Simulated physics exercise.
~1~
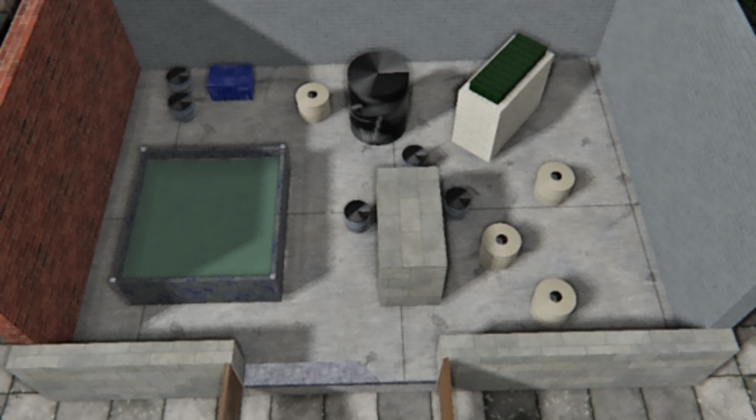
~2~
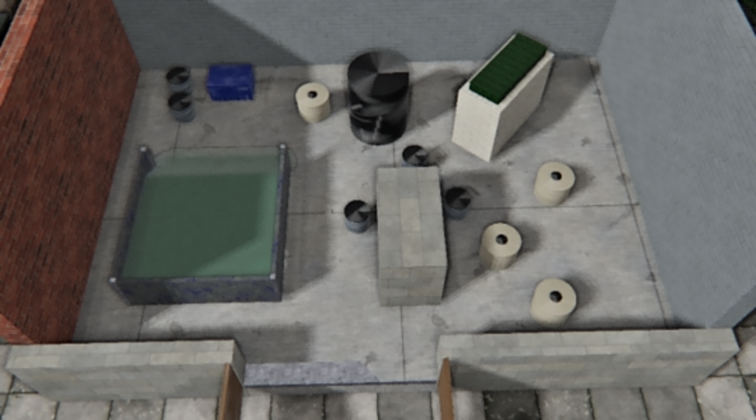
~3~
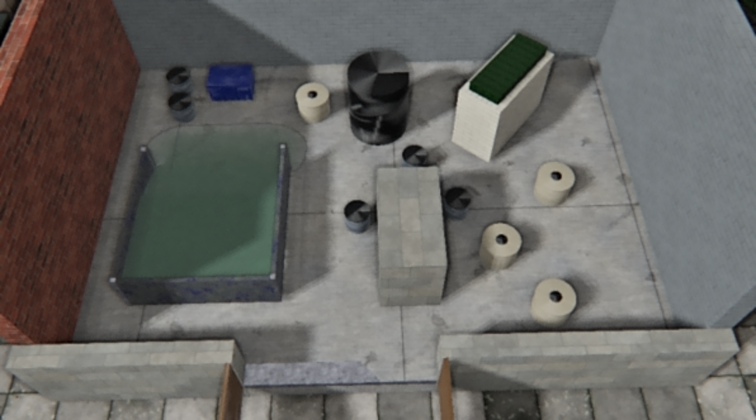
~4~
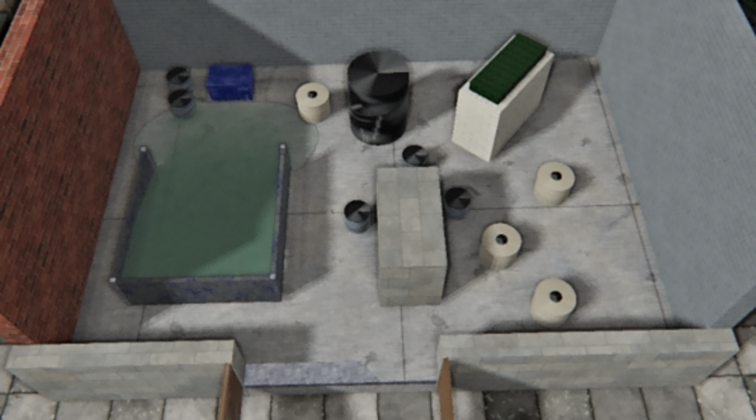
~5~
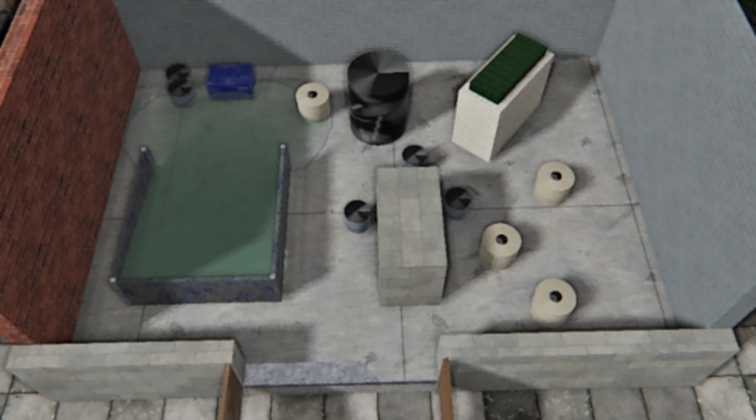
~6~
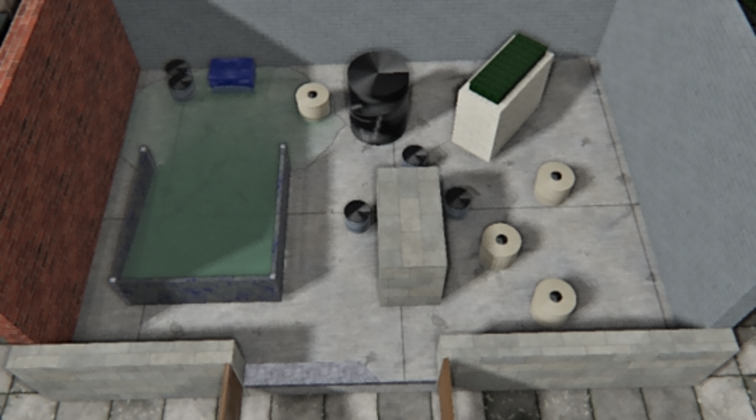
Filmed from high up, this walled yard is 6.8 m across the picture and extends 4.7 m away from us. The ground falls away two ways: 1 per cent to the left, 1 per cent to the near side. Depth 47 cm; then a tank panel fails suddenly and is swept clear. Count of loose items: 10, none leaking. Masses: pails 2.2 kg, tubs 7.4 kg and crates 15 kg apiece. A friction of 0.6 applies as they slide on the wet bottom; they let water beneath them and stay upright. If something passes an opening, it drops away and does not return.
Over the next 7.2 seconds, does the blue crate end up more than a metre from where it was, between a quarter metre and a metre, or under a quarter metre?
It finishes a long distance off.
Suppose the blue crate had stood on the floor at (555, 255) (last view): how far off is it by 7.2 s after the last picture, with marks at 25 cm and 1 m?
Put there, it remains roughly in place.
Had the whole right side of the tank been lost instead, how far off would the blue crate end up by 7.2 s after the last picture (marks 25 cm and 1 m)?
I'd expect the blue crate to have remained in place.
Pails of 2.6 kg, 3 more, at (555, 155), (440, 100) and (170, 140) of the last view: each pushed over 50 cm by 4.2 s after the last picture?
Within it, beyond it, beyond it.
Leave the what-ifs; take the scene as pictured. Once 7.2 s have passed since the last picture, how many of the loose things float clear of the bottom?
Of them, 2.
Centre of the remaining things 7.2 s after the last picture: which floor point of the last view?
That lands at roughly (460, 225).
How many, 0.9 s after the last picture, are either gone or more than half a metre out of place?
By that point, 3.
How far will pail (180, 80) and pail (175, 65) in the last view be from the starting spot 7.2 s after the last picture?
First one: 350 cm; second one: Washed out.
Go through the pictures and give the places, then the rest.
The first picture shows the blue crate at (230, 75) rests on the ground; water covers 3.1 m2; 0 of 10 have shifted.
The second picture shows the blue crate at (230, 75) rests on the ground; 3.8 m2 under water; 0 of 10 have shifted.
The third picture shows the blue crate at (230, 75), on the bottom; water covers 4.8 m2; 0 of 10 have shifted.
The fourth picture shows the blue crate at (230, 75) rests on the ground; water covers 5.8 m2; 1 of 10 have shifted.
The fifth picture shows the blue crate at (230, 75), on the bottom; 6.8 m2 under water; 2 of 10 have shifted.
The sixth picture shows the blue crate at (231, 68), on the bottom, 13 cm from its start; 7.9 m2 under water; 3 of 10 have shifted.
Then, 0.9 s after the last picture the blue crate is near (230, 52), 0.3 m from its start, afloat; 0 of 10 are out; 4 afloat.
Then, 2.8 s after the last picture the blue crate is near (266, 70), 0.5 m from its start, afloat; 0 of 10 are out; 4 afloat.
Then, 4.8 s after the last picture the blue crate is near (322, 77), 1.3 m from its start, afloat; 0 of 10 are out; 5 afloat.
Then, 7.2 s after the last picture the blue crate is near (337, 78), 1.5 m from its start, aground; 2 of 10 are out; 2 afloat.
